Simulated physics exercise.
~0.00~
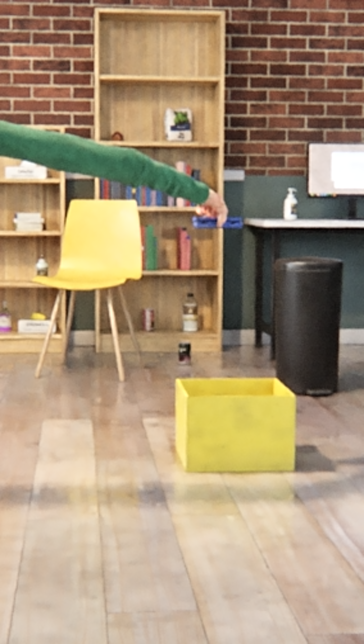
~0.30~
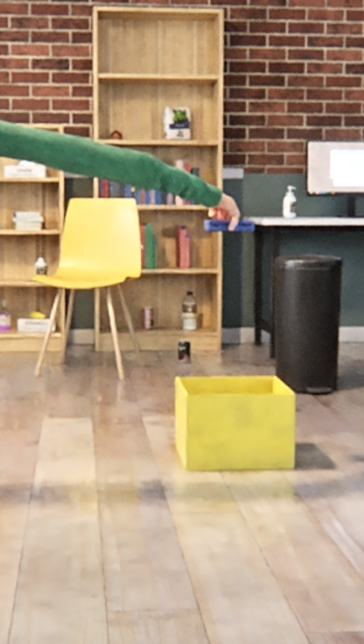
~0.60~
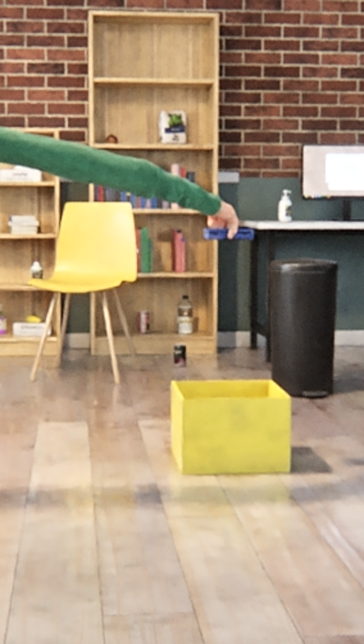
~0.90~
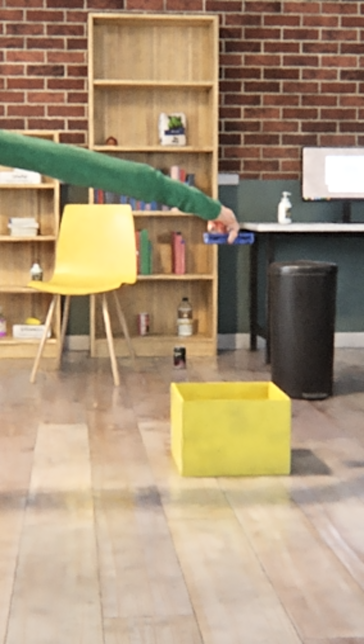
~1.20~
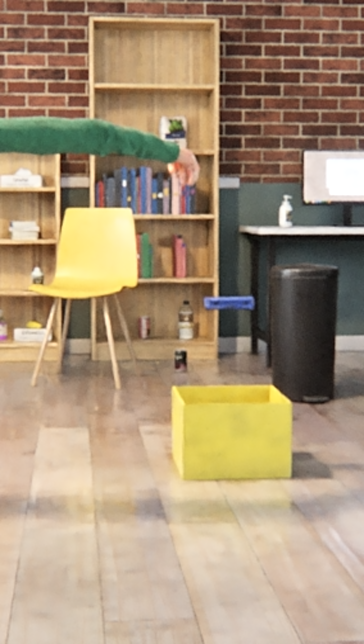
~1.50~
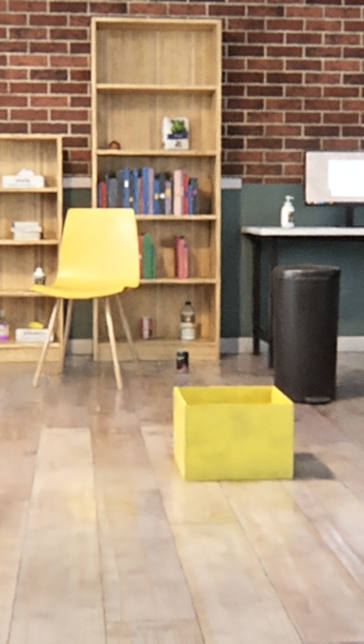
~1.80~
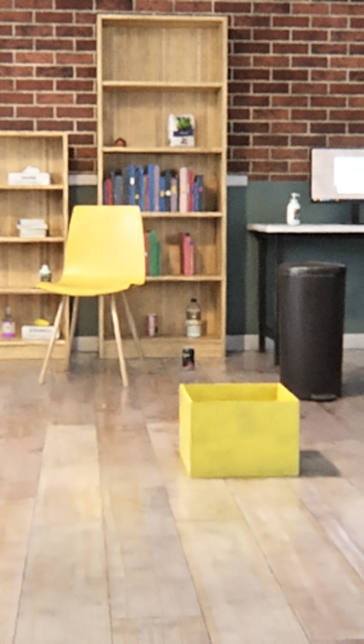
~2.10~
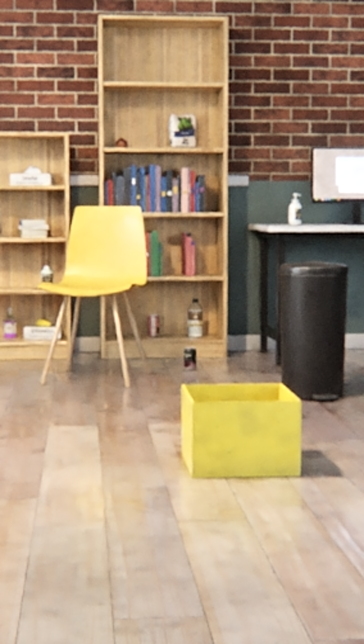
Room with brick wall and bookshelf, a green-sleeved hand releasing a blue case that drops out of sight into a yellow box.
